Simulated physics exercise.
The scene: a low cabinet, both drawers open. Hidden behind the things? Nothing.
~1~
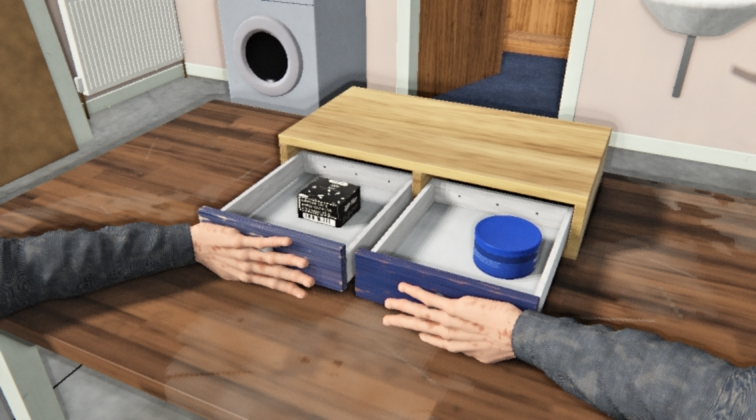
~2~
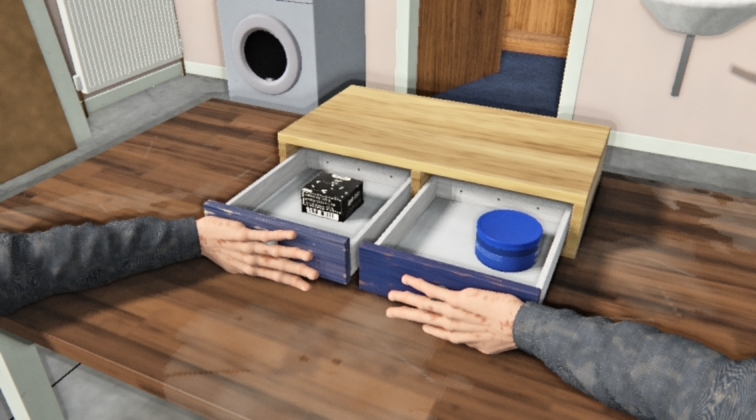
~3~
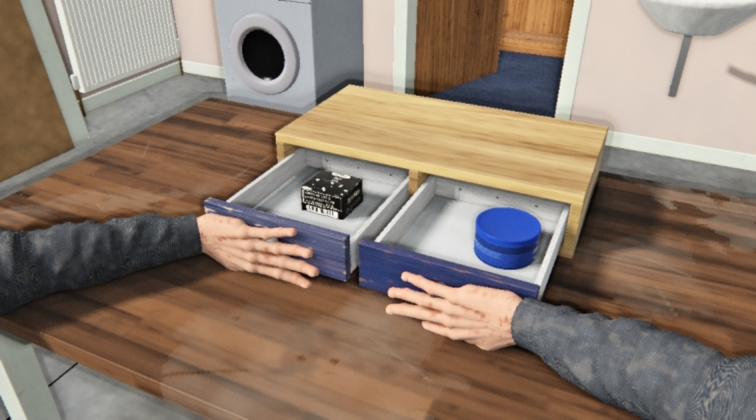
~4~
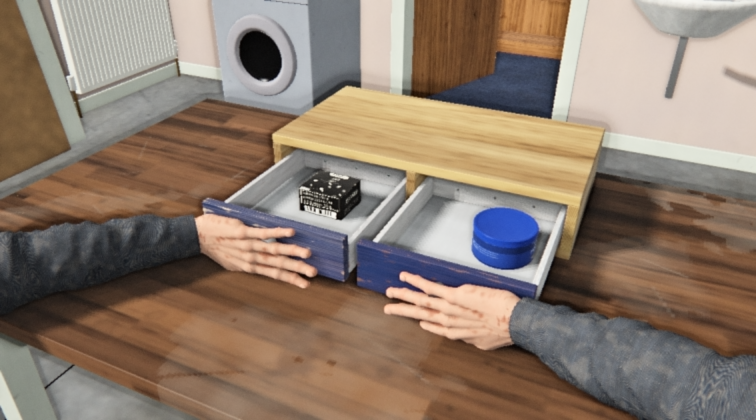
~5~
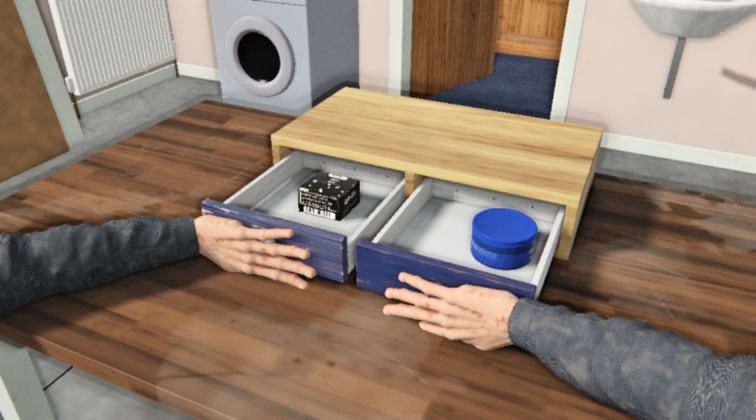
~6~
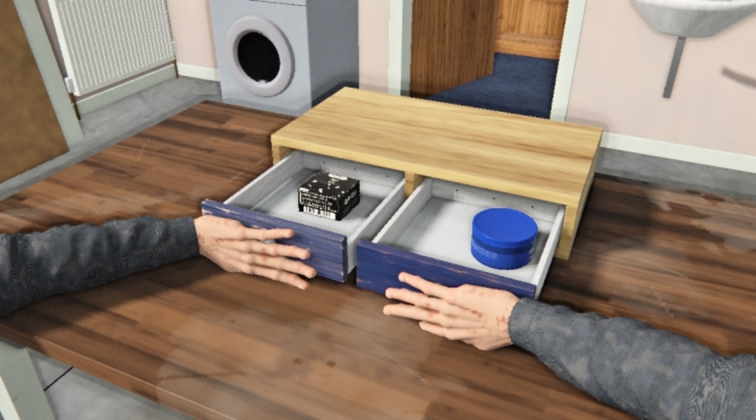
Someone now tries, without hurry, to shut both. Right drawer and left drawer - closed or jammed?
My prediction: The right drawer is going to shut all the way; the left drawer is going to shut all the way.
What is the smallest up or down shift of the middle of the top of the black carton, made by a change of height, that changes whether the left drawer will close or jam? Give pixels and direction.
About 12 pixels, up.
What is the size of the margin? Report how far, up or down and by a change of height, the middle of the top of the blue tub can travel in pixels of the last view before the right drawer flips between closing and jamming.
Up, by around 8 pixels.
Then, 0.46 s later than the last frame, right drawer starting in; left drawer starting in.
Then, 0.76 s later than the last frame, right drawer about half in; left drawer about half in.
Then, 1.02 s later than the last frame, right drawer nearly in; left drawer nearly in.
When it is over, the right drawer closes; the left drawer closes.
